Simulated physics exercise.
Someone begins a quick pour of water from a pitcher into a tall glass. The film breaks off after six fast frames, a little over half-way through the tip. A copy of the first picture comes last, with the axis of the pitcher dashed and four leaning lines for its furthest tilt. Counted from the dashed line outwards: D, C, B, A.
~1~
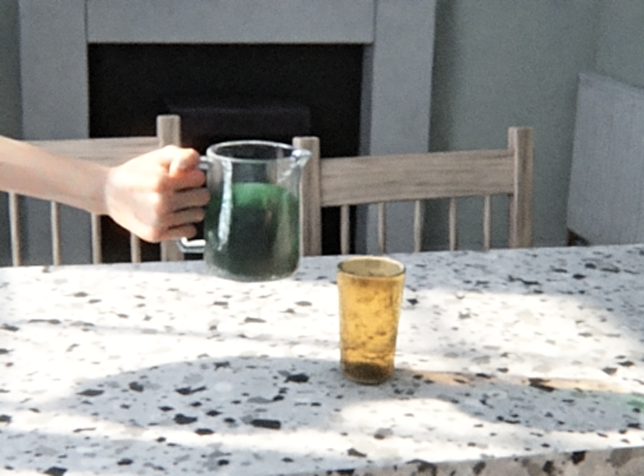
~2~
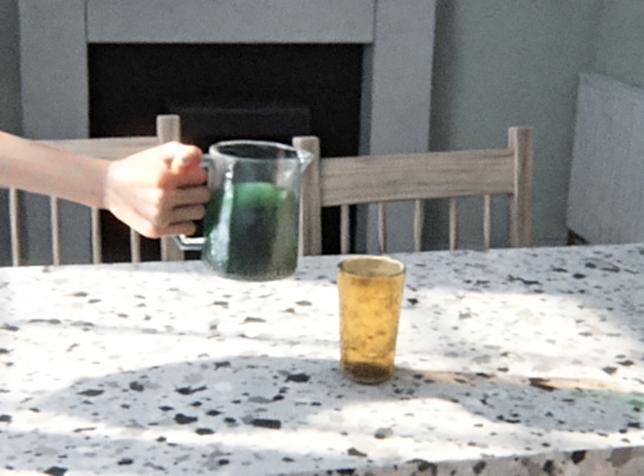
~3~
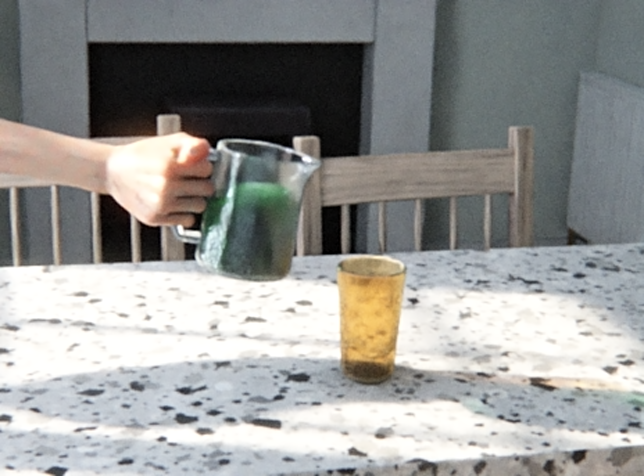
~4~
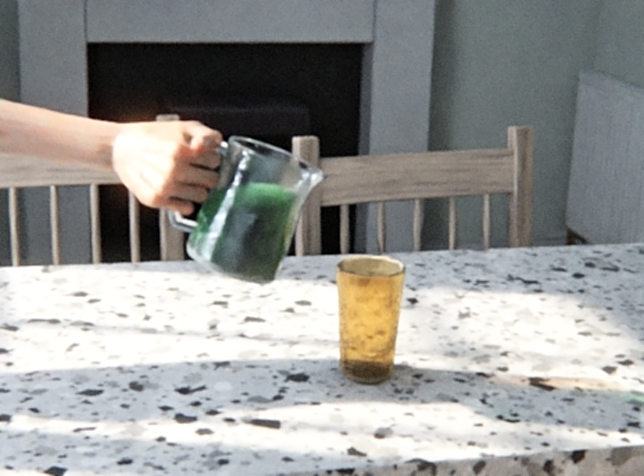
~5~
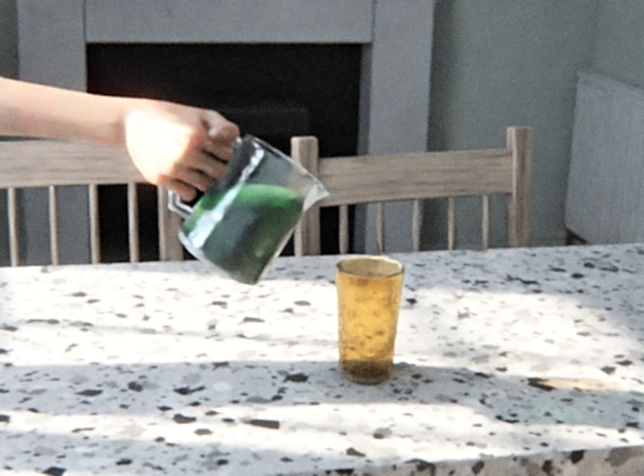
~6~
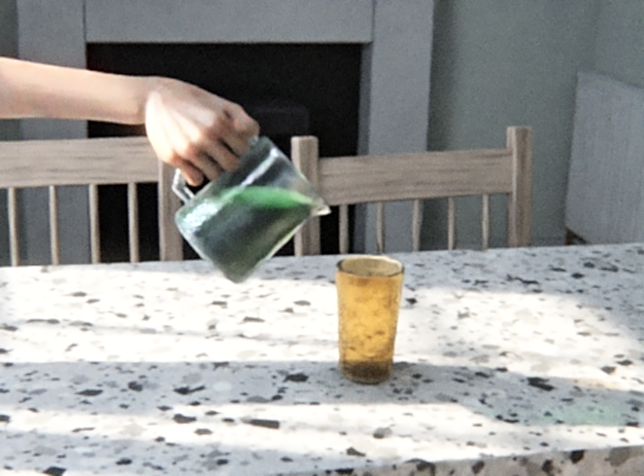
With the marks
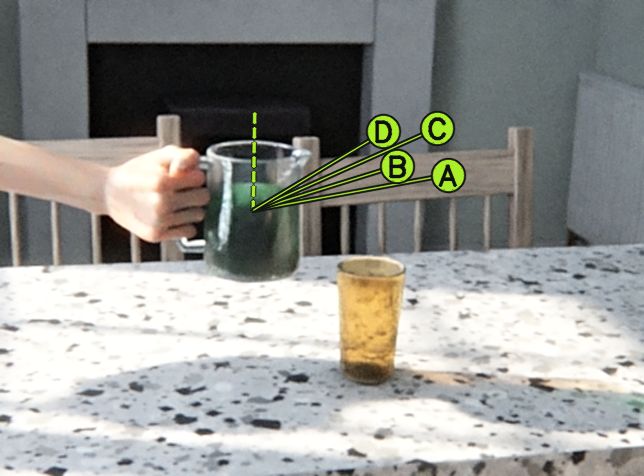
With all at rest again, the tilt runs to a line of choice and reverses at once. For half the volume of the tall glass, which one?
Choose C.
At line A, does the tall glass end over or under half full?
Over.
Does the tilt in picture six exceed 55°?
No, it does not.
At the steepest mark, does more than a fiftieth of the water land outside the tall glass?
Yes, it does.
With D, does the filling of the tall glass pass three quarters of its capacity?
No, less.
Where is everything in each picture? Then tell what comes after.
In the first picture, upright, lip at (310, 153); rim of the tall glass round (371, 266); nothing has left yet.
In the second picture, tipped about 2°, lip at (313, 155); nothing has left yet.
In the third picture, tipped about 9°, lip at (319, 163); nothing has left yet.
In the fourth picture, tipped about 20°, lip at (325, 175); nothing has left yet.
In the fifth picture, tipped about 33°, lip at (329, 192); nothing has left yet.
In the sixth picture, tipped about 47°, lip at (330, 210); nothing has left yet.
On the marked copy, A at (431, 177); B at (381, 170); C at (422, 134); D at (369, 140).
For line A, the tall glass ends with about 80 % of what it can hold; 9 % of the water is spilt.
For line B, the tall glass ends with about 71 % of what it can hold.
For line C, the tall glass ends with about 49 % of what it can hold.
For line D, the tall glass ends with about 29 % of what it can hold.
